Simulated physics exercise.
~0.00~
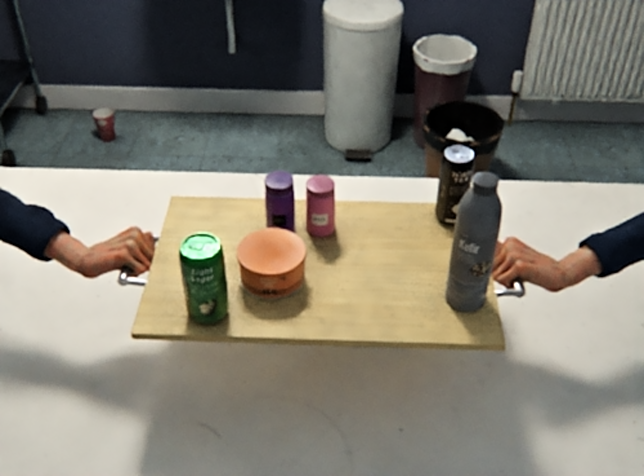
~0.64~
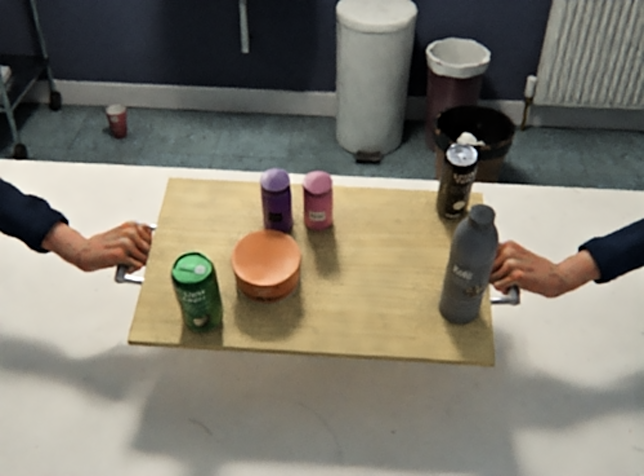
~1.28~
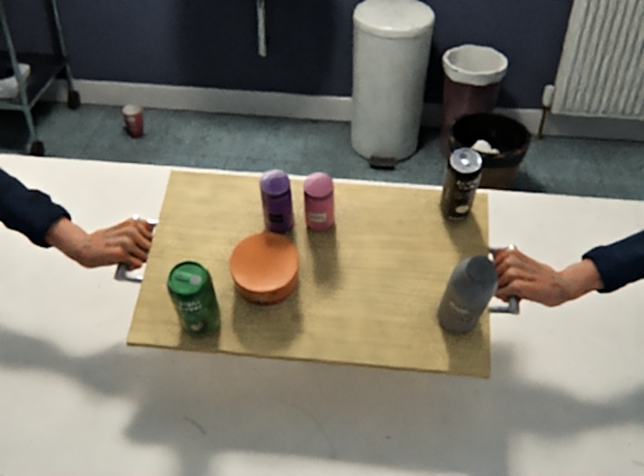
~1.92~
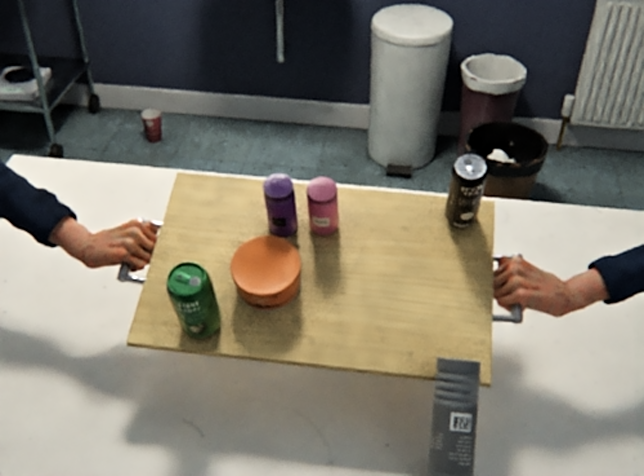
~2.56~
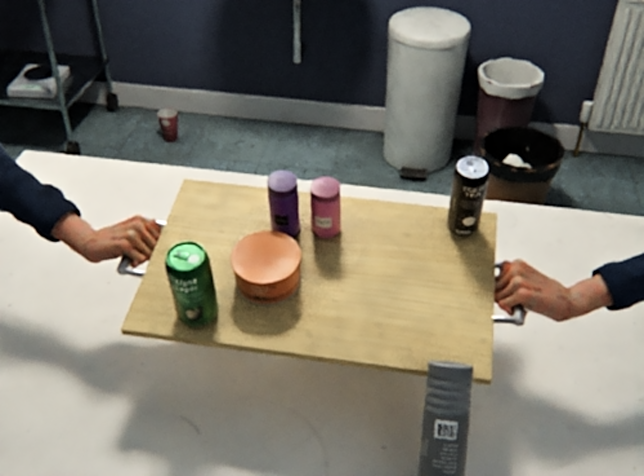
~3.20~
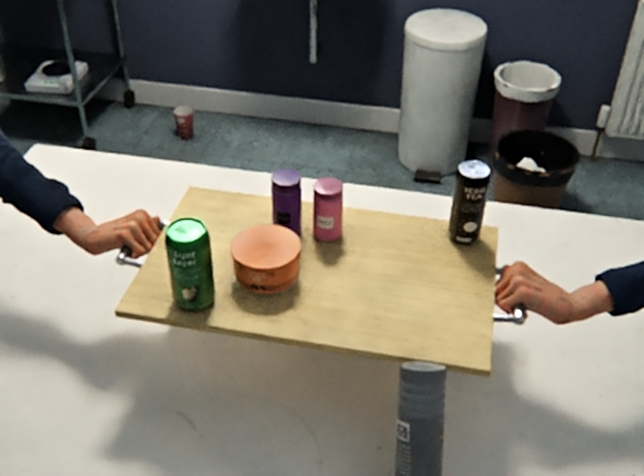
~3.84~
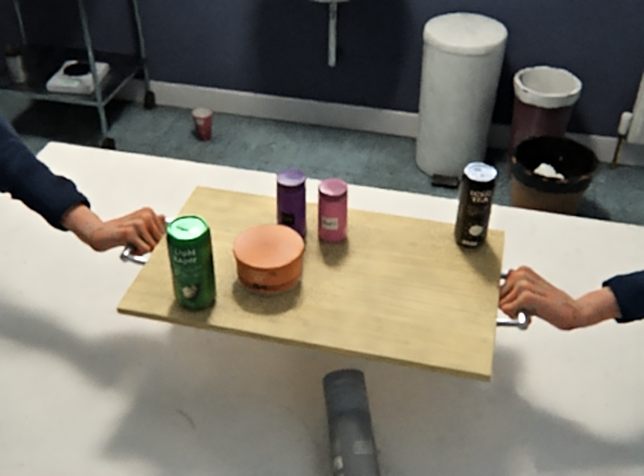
To begin with, two hands hold a rimless wooden board by its end handles above a white table, with a green can, an orange tub, purple and pink shakers, a black can and a tall grey bottle standing on it. The near edge dips, and the grey bottle leans and slides off the front near the right corner. It drops upside down below the board while the other items keep their places. The hands then bring the board back to level as the bottle shifts left. Finally, the bottle lies tipped over below the near edge, and the remaining five items still stand on the board.
